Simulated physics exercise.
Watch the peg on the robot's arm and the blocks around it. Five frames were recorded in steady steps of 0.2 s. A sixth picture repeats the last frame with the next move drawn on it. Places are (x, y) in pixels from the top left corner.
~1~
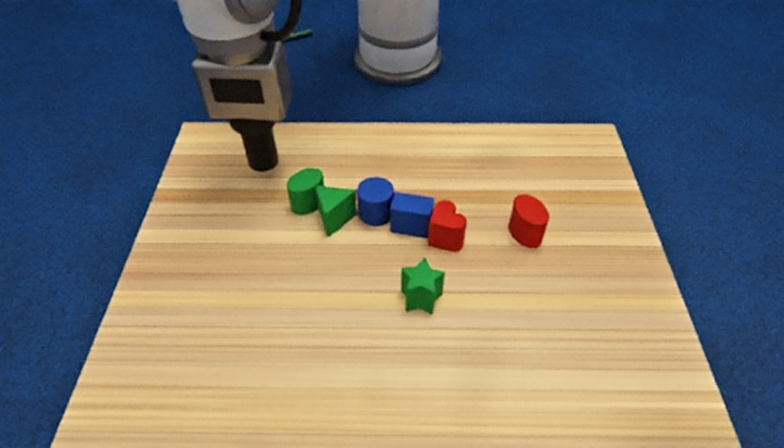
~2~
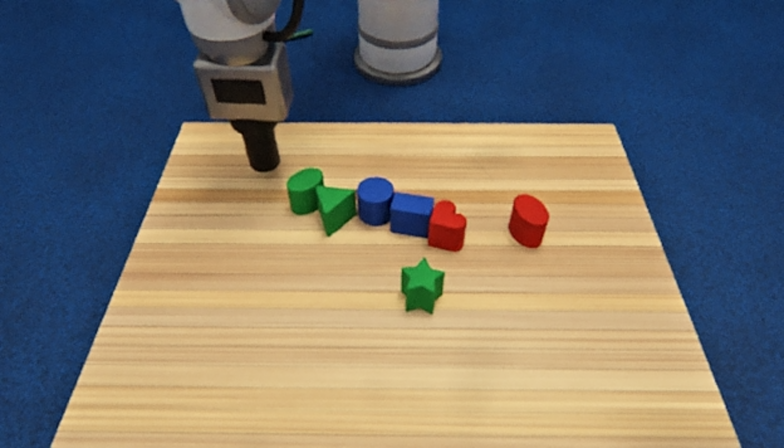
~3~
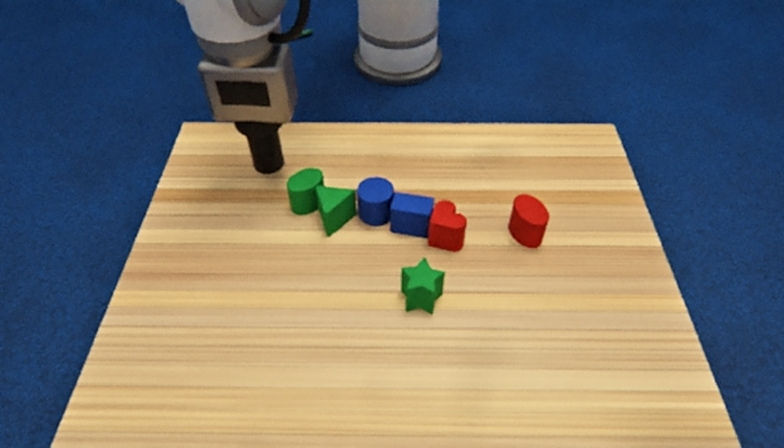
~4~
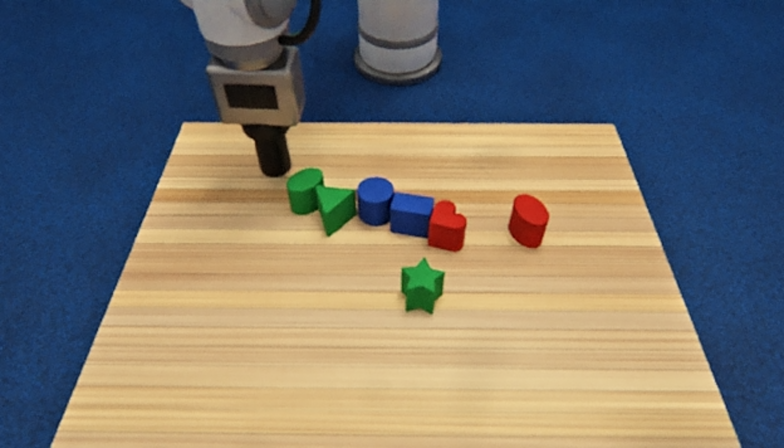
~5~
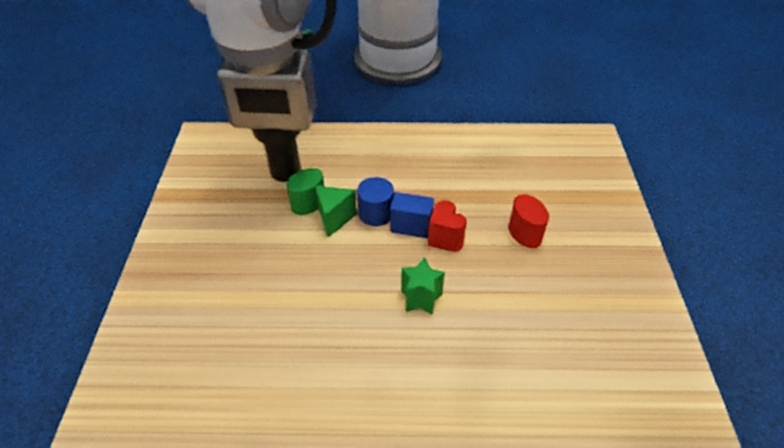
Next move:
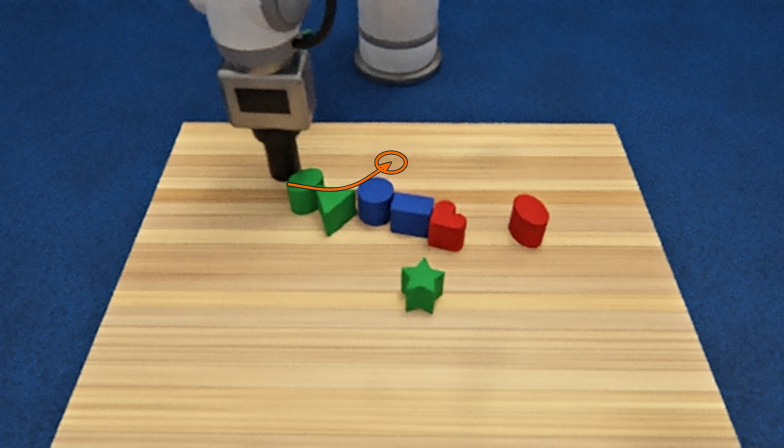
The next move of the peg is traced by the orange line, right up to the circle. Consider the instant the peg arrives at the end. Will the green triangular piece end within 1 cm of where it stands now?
Final answer: No.
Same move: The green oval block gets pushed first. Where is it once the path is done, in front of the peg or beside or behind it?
The peg no longer has it in front.
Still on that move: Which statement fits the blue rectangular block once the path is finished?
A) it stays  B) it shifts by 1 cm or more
That would be A.
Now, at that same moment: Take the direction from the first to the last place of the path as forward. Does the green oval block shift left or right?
The shift is to the right of that direction.
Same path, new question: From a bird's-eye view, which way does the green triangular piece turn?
It spins against the clock.
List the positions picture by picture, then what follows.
In the first frame, tip of the peg at (264, 162), middles of tops, green oval block at (305, 179), green triangular piece at (332, 196), blue circular block at (375, 189), blue rectangular block at (412, 203).
In the second frame, peg at (265, 162), nothing pushed.
In the third frame, peg at (269, 164), nothing pushed.
In the fourth frame, peg at (276, 167), nothing pushed.
In the fifth frame, peg at (286, 171), green oval block at (305, 179), green triangular piece at (332, 196), blue circular block at (375, 189), blue rectangular block at (412, 203).
The line goes from (288, 184) by way of (326, 190) and (363, 181) to (391, 162).
One third of the way, peg at (325, 177); green oval block at (314, 187), turned 55° clockwise; green triangular piece at (335, 203), turned 30° anticlockwise.
Two thirds of the way, peg at (363, 168); green oval block at (314, 187), turned 55° clockwise; green triangular piece at (335, 203), turned 30° anticlockwise.
At the end, peg at (391, 150); green oval block at (314, 187), turned 55° clockwise; green triangular piece at (335, 203), turned 30° anticlockwise; blue circular block unmoved; blue rectangular block unmoved.
